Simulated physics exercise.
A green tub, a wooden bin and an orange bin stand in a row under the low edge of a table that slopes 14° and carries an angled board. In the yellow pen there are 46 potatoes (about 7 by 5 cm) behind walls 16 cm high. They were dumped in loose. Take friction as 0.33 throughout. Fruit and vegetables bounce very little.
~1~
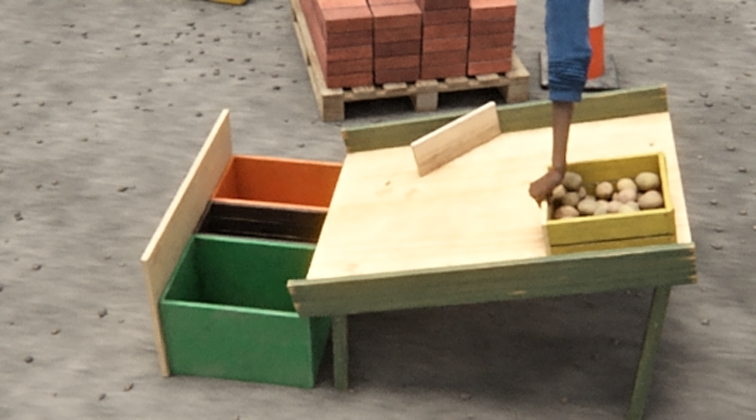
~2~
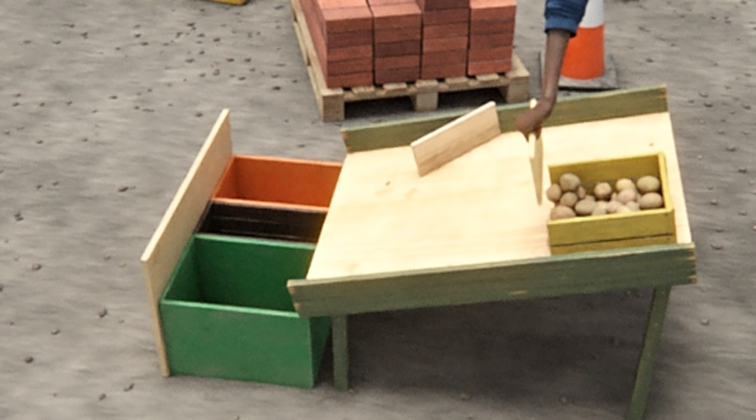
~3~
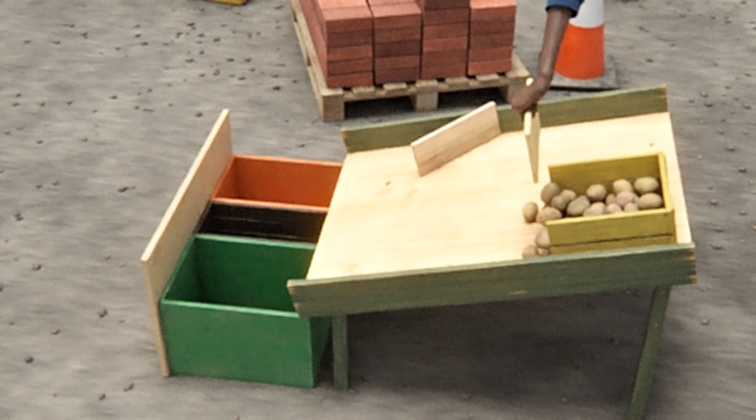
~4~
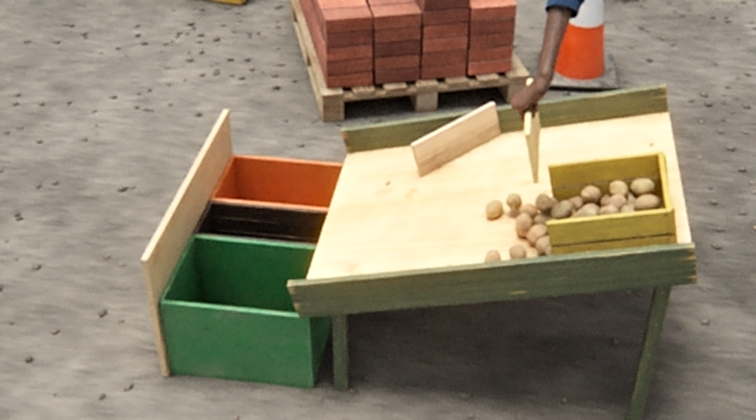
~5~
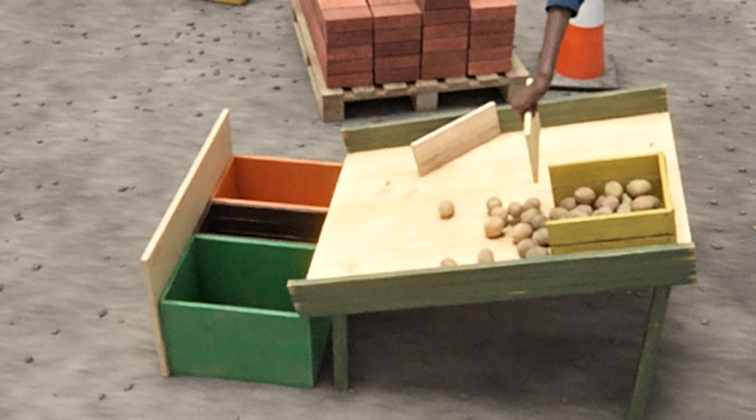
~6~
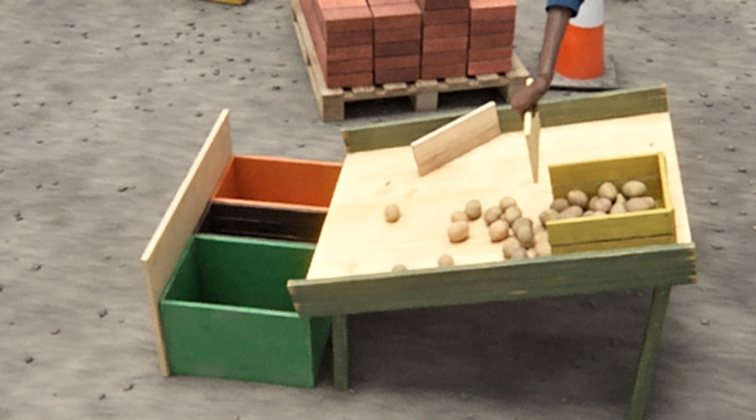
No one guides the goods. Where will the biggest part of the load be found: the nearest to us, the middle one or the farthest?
The largest share ends in the closest one: The green tub.
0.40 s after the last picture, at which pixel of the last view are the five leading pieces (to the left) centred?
Around (295, 268).
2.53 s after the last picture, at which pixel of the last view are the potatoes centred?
Around (225, 319).
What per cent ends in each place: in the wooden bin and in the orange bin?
About 20 and 5 per cent.
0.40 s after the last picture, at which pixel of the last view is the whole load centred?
At about (545, 228).
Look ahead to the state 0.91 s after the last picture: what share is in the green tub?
Some 10 per cent by then.
Then, 0.40 s after the last picture, 22 still in the yellow pen, 1 in the green tub, 1 in the wooden bin, 21 on the slope and 1 in the air.
Then, 0.91 s after the last picture, 9 still in the yellow pen, 4 in the green tub, 5 in the wooden bin, 1 in the orange bin, 26 on the slope and 1 in the air.
Then, 1.62 s after the last picture, 2 still in the yellow pen, 21 in the green tub, 7 in the wooden bin, 1 in the orange bin, 12 on the slope and 3 in the air.
Final count (2.53 s after the last picture), 2 still in the yellow pen, 31 in the green tub, 10 in the wooden bin and 3 in the orange bin.
